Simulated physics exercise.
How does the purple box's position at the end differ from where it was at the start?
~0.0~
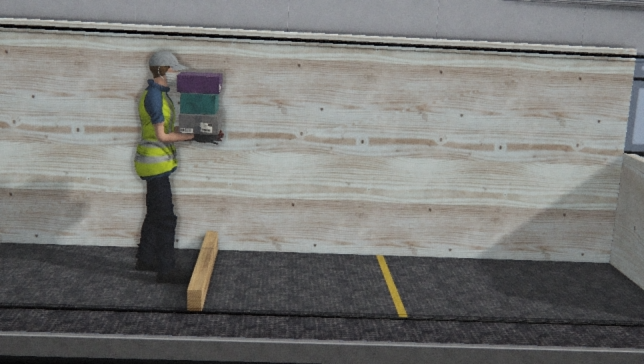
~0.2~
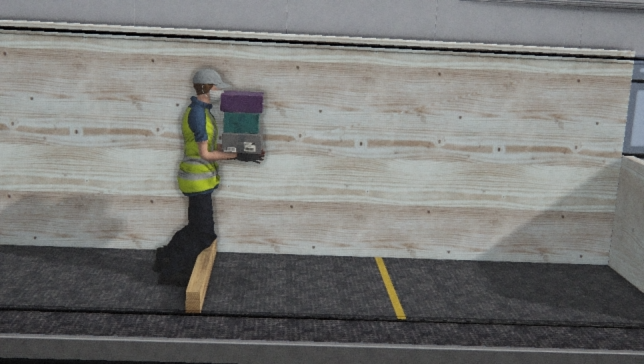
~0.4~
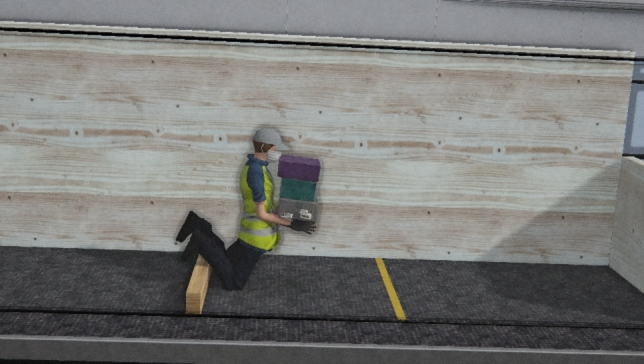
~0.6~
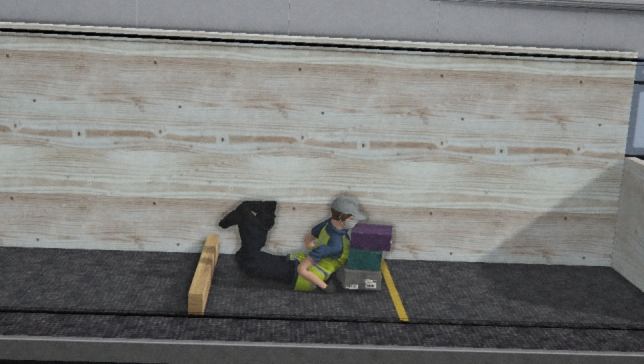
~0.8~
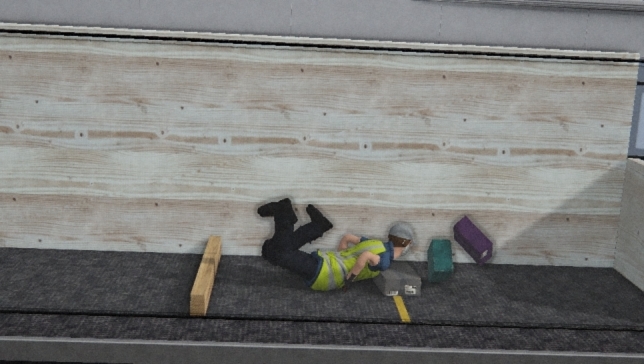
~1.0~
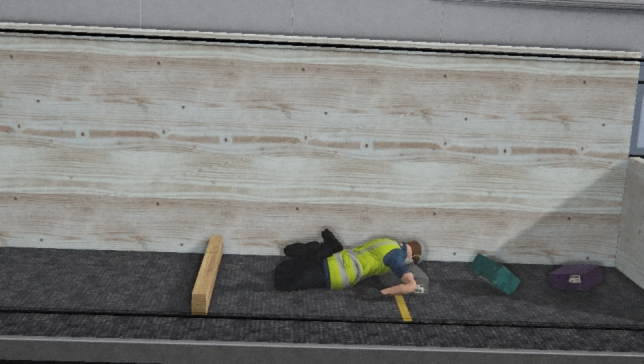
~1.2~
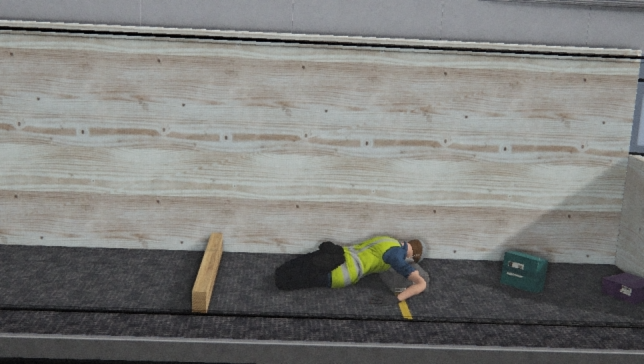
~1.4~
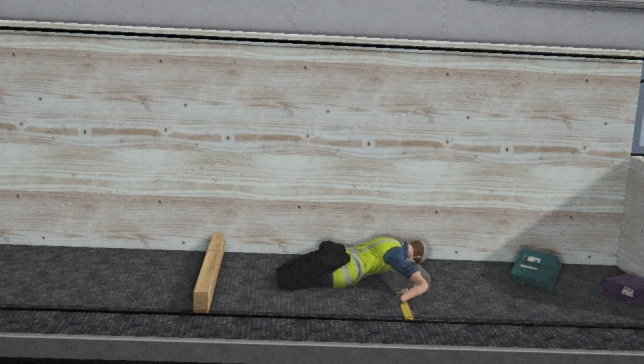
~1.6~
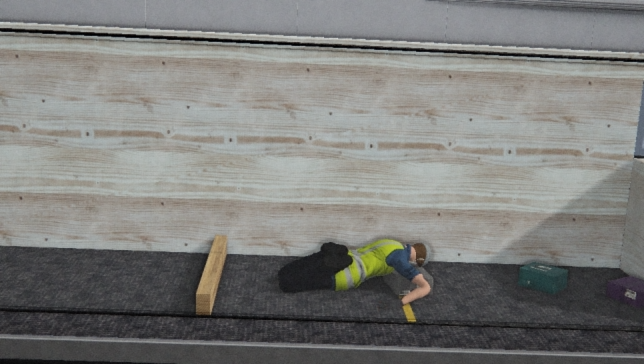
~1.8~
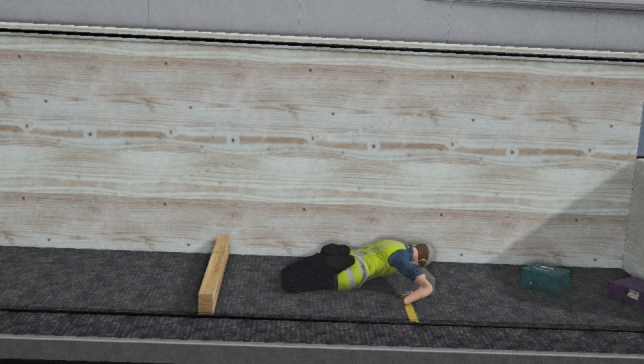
At the start it sits on top of the stack in the worker's arms at the left. By the end it lies on the floor at the far right, past the yellow line and the teal box.
